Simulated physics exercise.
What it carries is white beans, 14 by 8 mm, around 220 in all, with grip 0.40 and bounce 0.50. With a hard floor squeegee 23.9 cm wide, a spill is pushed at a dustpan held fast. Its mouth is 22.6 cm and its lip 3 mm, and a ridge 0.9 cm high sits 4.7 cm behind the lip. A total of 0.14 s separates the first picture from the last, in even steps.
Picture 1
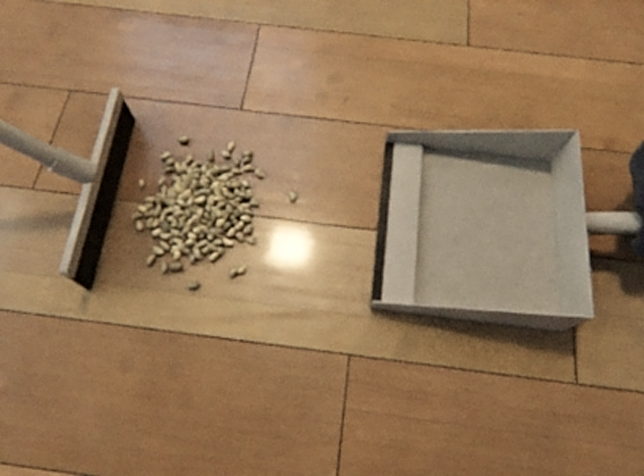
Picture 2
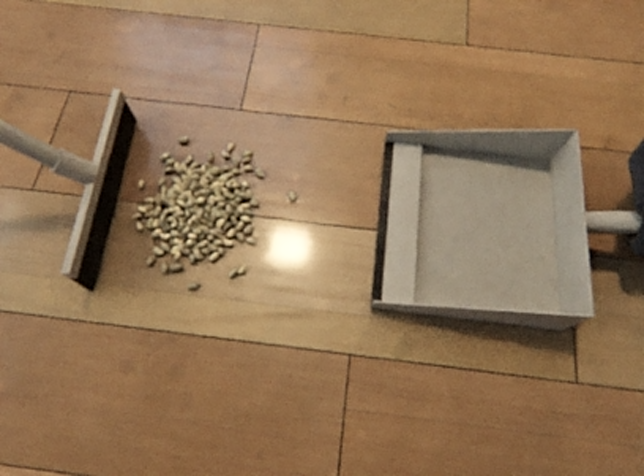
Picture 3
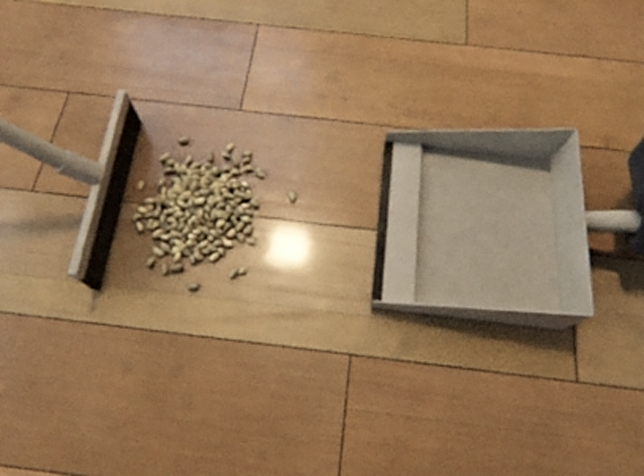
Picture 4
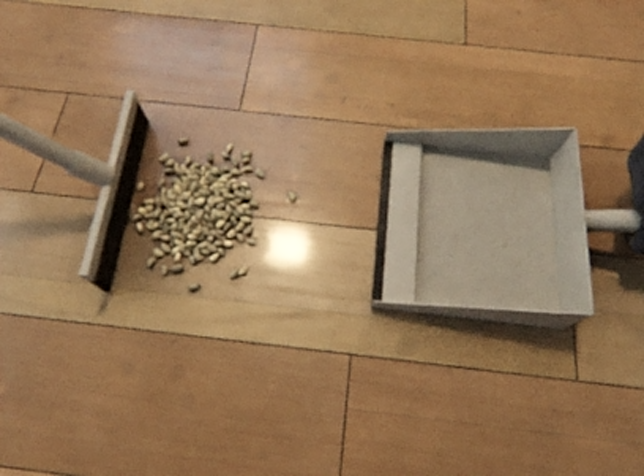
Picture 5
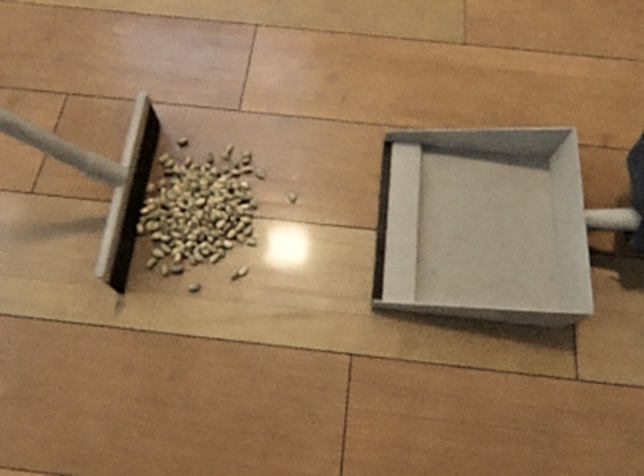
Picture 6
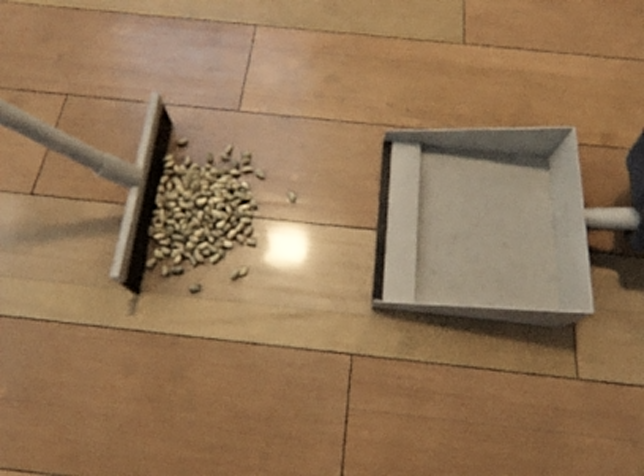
Grey dustpan resting still on a wooden floor while a squeegee slides right, its blade meeting the near edge of scattered beans.
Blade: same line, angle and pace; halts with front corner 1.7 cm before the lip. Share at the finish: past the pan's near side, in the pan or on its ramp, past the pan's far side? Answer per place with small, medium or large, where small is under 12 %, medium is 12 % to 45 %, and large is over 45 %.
Near side small, pan large, far side small.
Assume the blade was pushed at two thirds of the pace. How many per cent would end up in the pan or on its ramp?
Near 50 %.
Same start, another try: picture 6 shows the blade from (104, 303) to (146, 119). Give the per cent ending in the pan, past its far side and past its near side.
That ends as pan 10, far 0, and near 30.
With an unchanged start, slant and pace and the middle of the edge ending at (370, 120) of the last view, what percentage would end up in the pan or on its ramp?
I'd expect around 25 per cent.
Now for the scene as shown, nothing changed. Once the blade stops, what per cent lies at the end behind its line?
My guess is close to 5 per cent.
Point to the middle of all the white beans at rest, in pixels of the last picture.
Est. centre at rest: (391, 211) px.
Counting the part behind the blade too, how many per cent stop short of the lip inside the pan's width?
About 30 %.
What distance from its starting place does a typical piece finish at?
Some 24 cm.
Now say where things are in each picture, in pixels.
In the first picture, blade from (69, 273) to (118, 97), moved 0.0 cm, 0 of the pieces shifted so far; middle of the pieces at (202, 203); pan at (483, 231).
In the second picture, blade from (71, 274) to (120, 97), moved 0.2 cm, 0 of the pieces shifted so far; middle of the pieces at (202, 203).
In the third picture, blade from (78, 275) to (125, 98), moved 0.9 cm, 0 of the pieces shifted so far; middle of the pieces at (202, 204).
In the fourth picture, blade from (89, 276) to (133, 99), moved 2.1 cm, 0 of the pieces shifted so far; middle of the pieces at (202, 204).
In the fifth picture, blade from (104, 277) to (145, 100), moved 3.6 cm, 2 of the pieces shifted so far; middle of the pieces at (201, 205).
In the sixth picture, blade from (119, 277) to (158, 100), moved 5.3 cm, 40 of the pieces shifted so far; middle of the pieces at (202, 205); pan at (482, 229).
Then, 0.22 s after the last picture, middle of the blade 15 cm from the lip; 0 % over the lip, far side 0 %, near side 5 %.
Then, 0.37 s after the last picture, middle of the blade 7 cm from the lip; 0 % over the lip, far side 5 %, near side 5 %.
Then, 0.65 s after the last picture, middle of the blade 2 cm from the lip; 55 % over the lip, far side 5 %, near side 5 %.
In the end, near side 5 %, pan 55 %, far side 5 %, in front of the lip or behind the blade 30 %.
